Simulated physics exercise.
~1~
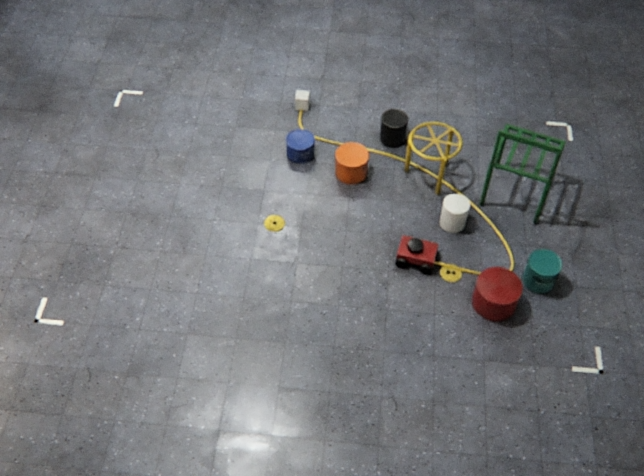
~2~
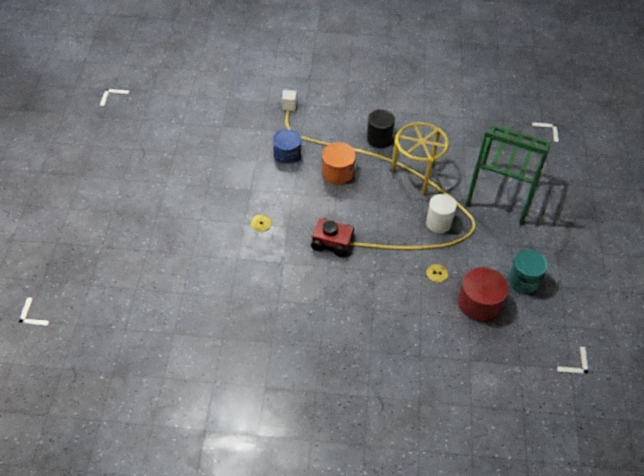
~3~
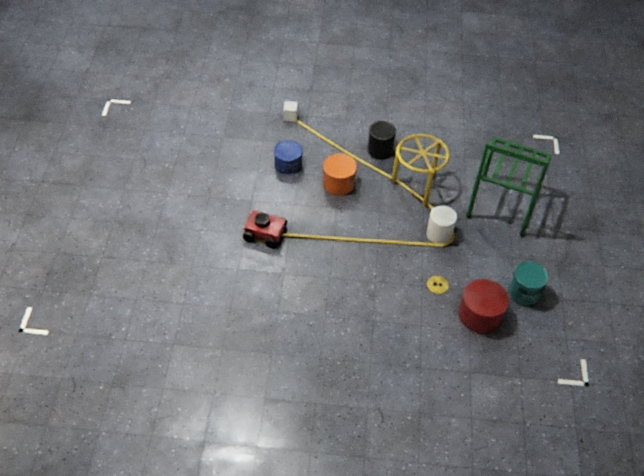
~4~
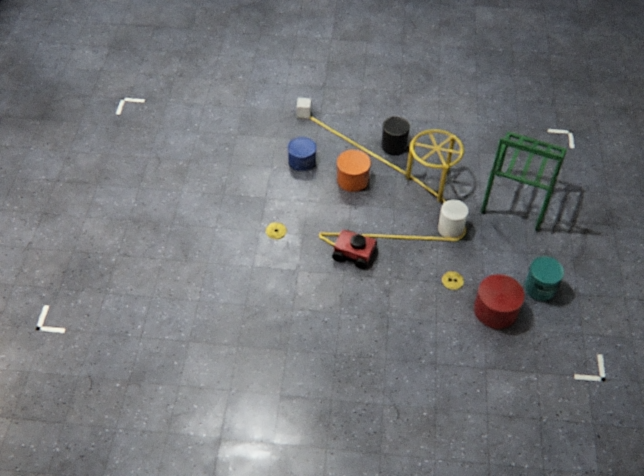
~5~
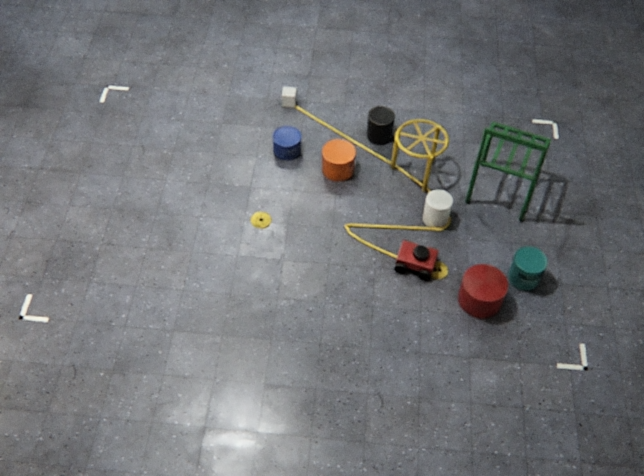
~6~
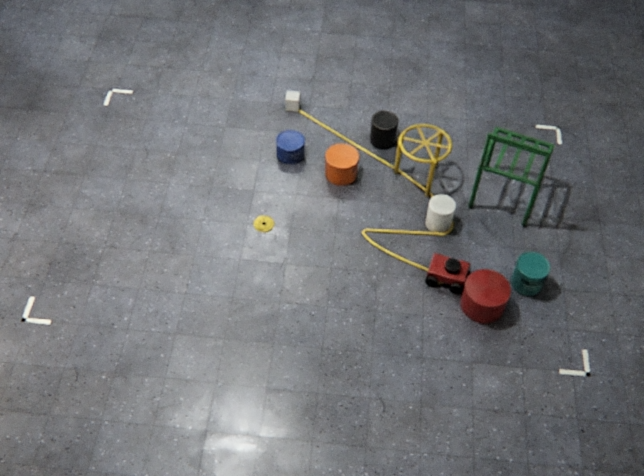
A small red cart towing a yellow cord drove left across the gray floor, pulling the line straight around a white tub, then turned back right, the cord trailing in a bend, and ended up beside the large red tub.
